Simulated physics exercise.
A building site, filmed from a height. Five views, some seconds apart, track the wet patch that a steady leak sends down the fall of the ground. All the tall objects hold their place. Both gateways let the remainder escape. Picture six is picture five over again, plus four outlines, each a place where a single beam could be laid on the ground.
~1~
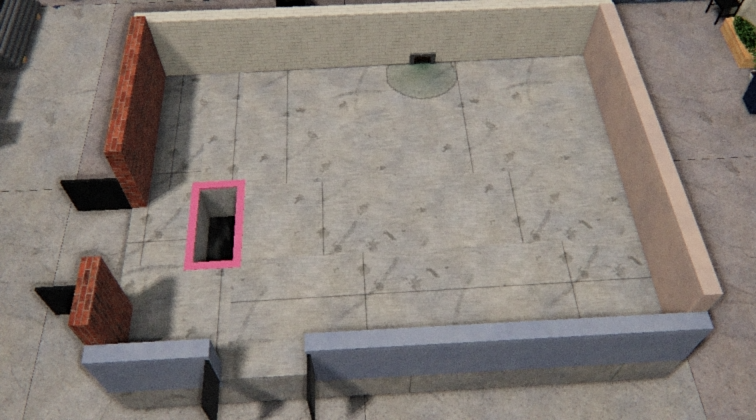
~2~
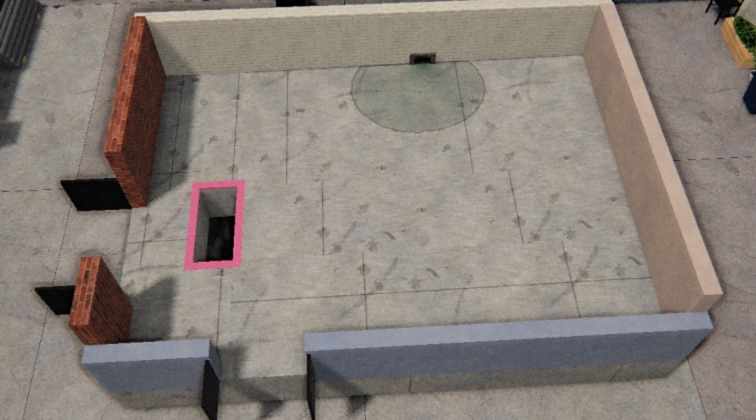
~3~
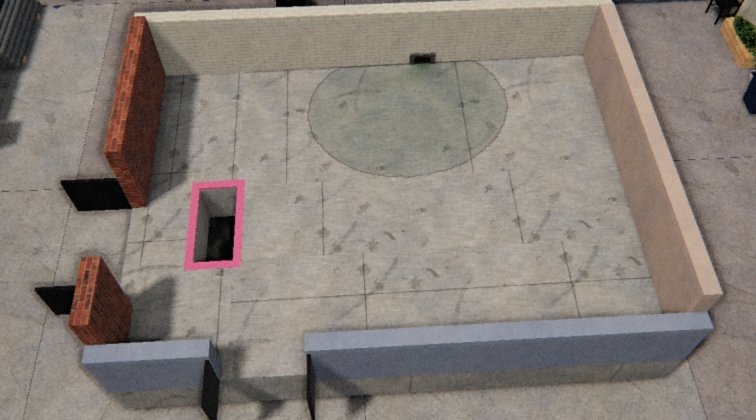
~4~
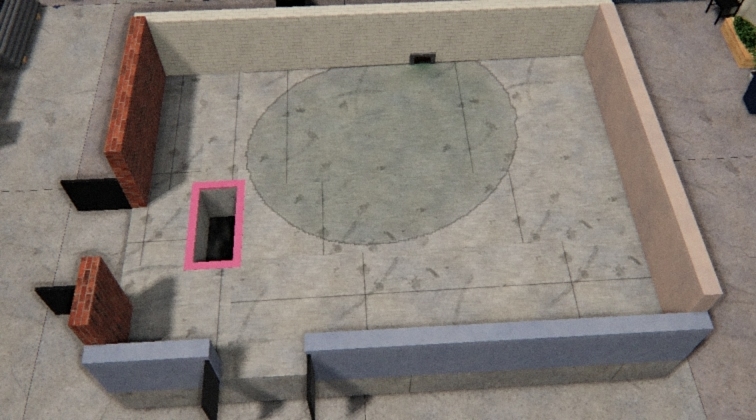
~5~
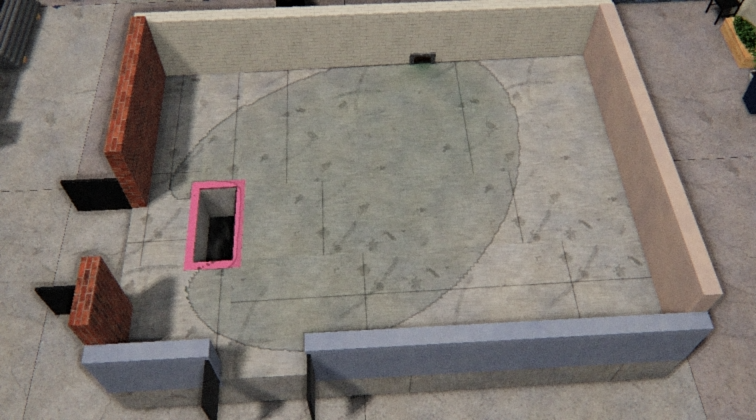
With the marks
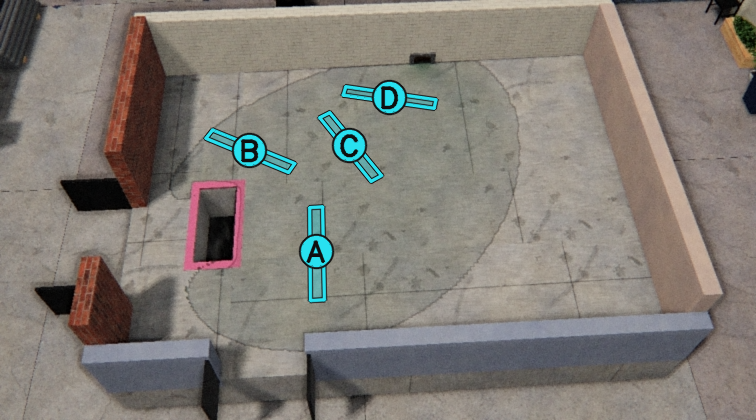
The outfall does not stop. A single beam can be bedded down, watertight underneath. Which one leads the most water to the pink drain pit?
A.
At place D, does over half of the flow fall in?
No, it does not.
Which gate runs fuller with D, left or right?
The left gate.
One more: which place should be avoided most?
C it is.
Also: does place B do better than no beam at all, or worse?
Place B is worse.
On the marked copy, A from (317, 300) to (316, 207); B from (209, 134) to (291, 167); C from (324, 115) to (376, 178); D from (344, 90) to (435, 104).
For place A, about 33 % of the stream goes into the pink drain pit, about 66 % out by the gates.
For place B, about 23 % of the stream goes into the pink drain pit, about 77 % out by the gates.
For place C, about 17 % of the stream goes into the pink drain pit, about 83 % out by the gates.
For place D, about 25 % of the stream goes into the pink drain pit, about 75 % out by the gates.
